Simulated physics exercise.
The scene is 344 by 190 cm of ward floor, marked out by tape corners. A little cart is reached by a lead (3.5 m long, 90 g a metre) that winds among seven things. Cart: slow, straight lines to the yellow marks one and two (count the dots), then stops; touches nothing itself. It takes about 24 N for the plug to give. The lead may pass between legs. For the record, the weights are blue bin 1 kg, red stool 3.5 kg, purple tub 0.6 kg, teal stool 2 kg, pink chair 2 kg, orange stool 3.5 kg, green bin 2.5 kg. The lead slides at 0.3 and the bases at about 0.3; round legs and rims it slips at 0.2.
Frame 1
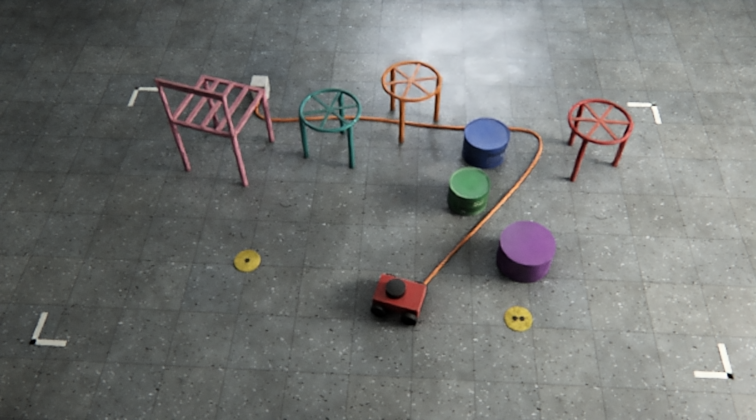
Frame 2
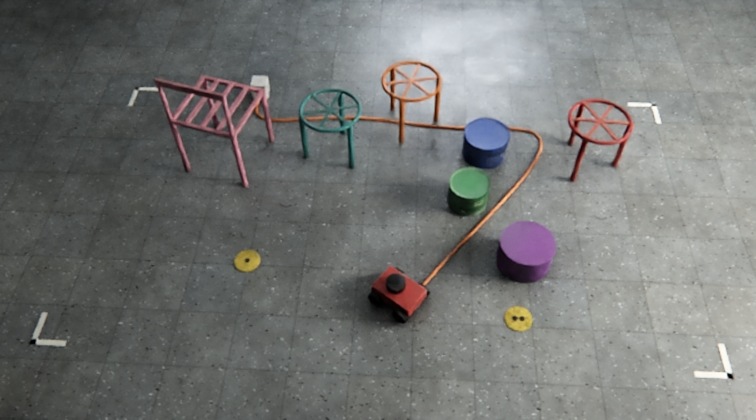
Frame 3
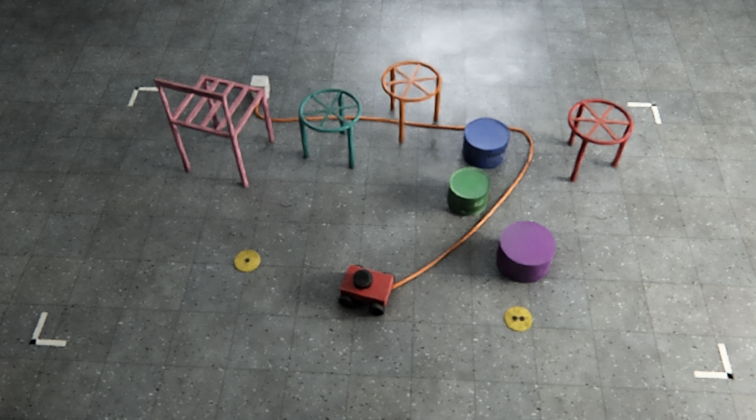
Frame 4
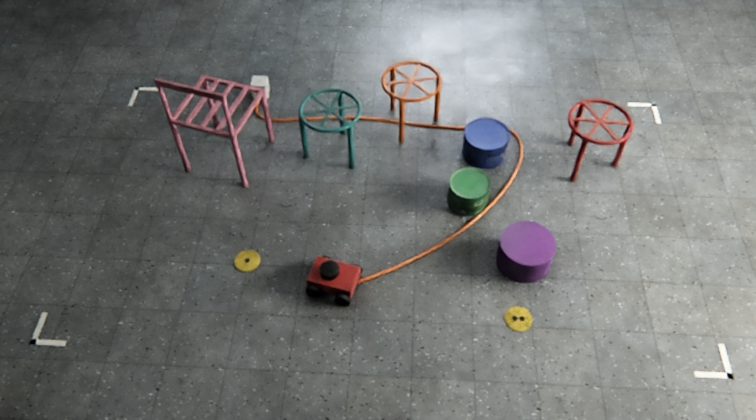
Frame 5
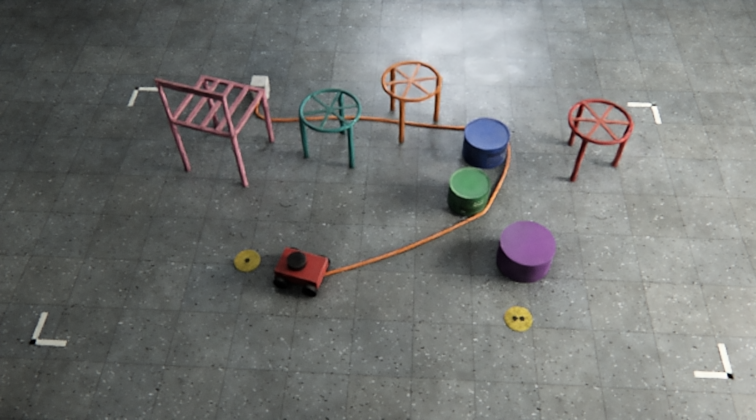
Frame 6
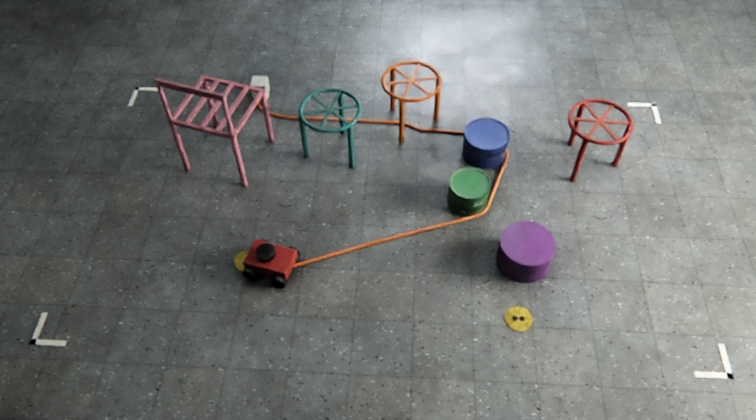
On a grey tiled floor, a red cart moves left, pulling an orange lead against bins.
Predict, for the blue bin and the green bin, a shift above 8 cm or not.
Outcome: Blue bin: In position; green bin: In position.
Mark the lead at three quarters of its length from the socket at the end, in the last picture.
(405, 229), approximately.
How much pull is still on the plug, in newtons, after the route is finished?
It ends up near 0 N.
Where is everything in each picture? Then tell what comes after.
The first picture shows blue bin (487, 133); green bin (470, 183); marks (247, 261) (518, 319); lead runs through (521, 181) (447, 258); cart (409, 305).
In the second picture, lead runs through (447, 259); cart (407, 303).
In the third picture, lead runs through (433, 264); cart (377, 295).
In the fourth picture, lead runs through (406, 263); cart (344, 286).
In the fifth picture, lead runs through (376, 259); cart (311, 277).
The sixth picture shows blue bin (487, 133); green bin (470, 183); lead runs through (285, 117) (345, 251); cart (281, 268).
Next, cart at (290, 269), lead slack at the fixed end; blue bin 3 cm off its start.
Then, cart at (368, 285), lead slack at the fixed end; blue bin 3 cm off its start.
After that, cart at (451, 303), lead slack at the fixed end; blue bin 3 cm off its start at (484, 135).
Later, cart at (518, 317), lead slack at the fixed end; blue bin 3 cm off its start.
At the end, cart at (518, 317), lead slack at the fixed end; blue bin 3 cm off its start at (484, 135), green bin 0 cm off its start at (470, 183).
